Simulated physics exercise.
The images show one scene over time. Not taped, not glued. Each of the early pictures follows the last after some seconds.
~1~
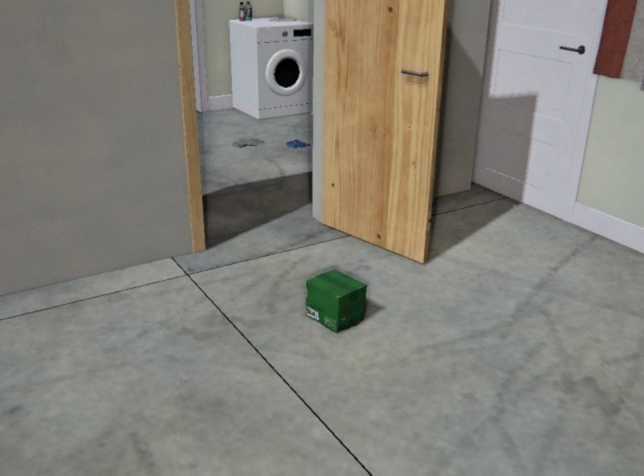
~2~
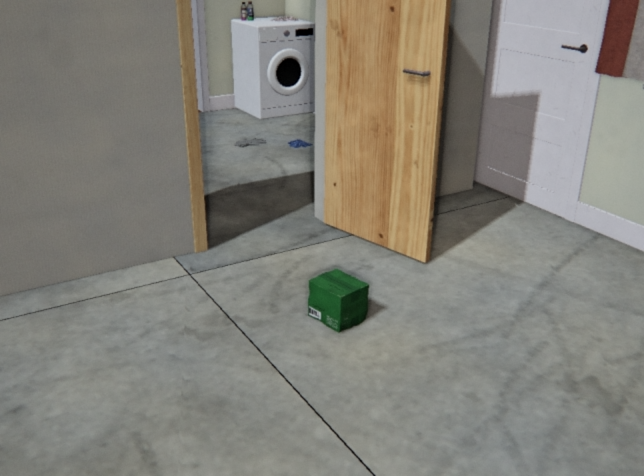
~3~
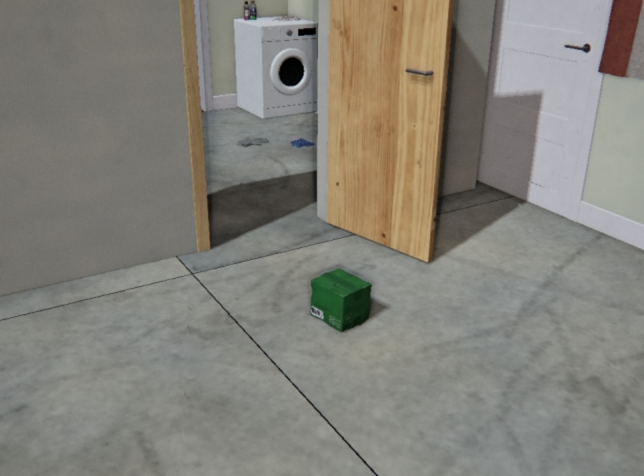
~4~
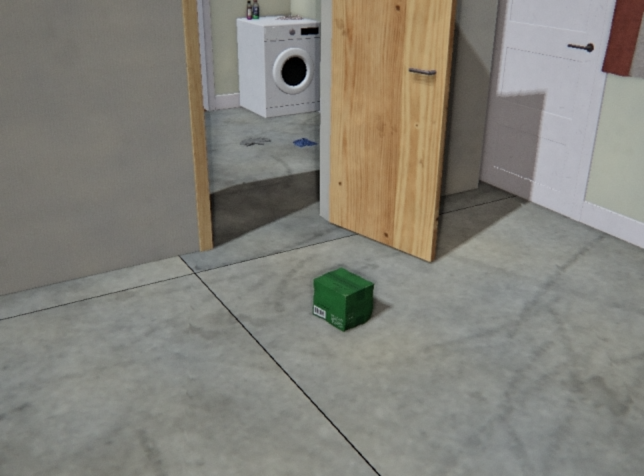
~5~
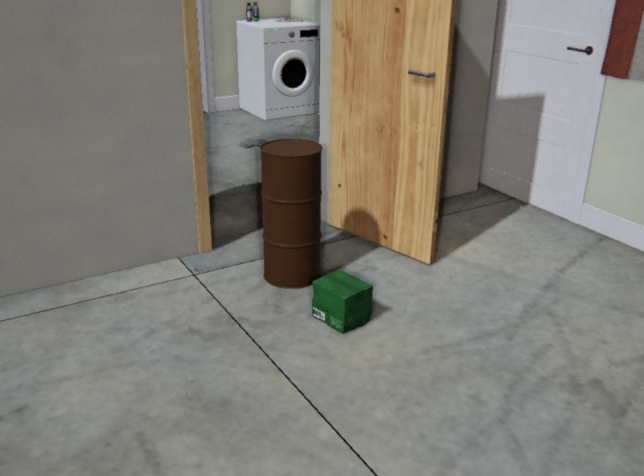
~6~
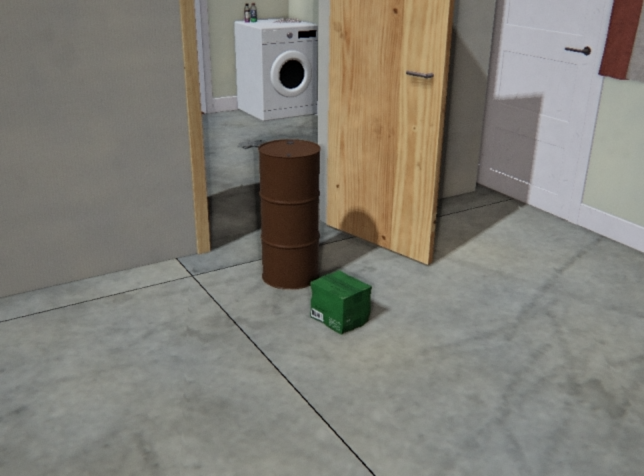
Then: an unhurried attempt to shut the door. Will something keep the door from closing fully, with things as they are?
The door ends up partly open.
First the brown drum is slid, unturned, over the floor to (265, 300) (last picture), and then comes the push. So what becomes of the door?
Well, then the door makes it fully home.
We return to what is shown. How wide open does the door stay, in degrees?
About 55°.
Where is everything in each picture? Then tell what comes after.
Door wide open and still; green parcel (336, 301), in the first frame.
Door wide open and still; green parcel (338, 301), in the second frame.
Door wide open and still; green parcel (341, 300), in the third frame.
Door wide open and still; green parcel (343, 300), in the fourth frame.
Door wide open and still; green parcel (342, 302), in the fifth frame.
Door wide open and still; brown drum (290, 215); green parcel (341, 302), in the sixth frame.
Then, 0.50 s past the last view, open by 94°.
Then, 0.80 s past the last view, open by 81°.
Then, 1.00 s past the last view, open by 70°.
Then, 1.20 s past the last view, open by 59°.
Finally, open by 56°; both still in place. Final places as the last picture's camera would see them, brown drum near (289, 214).
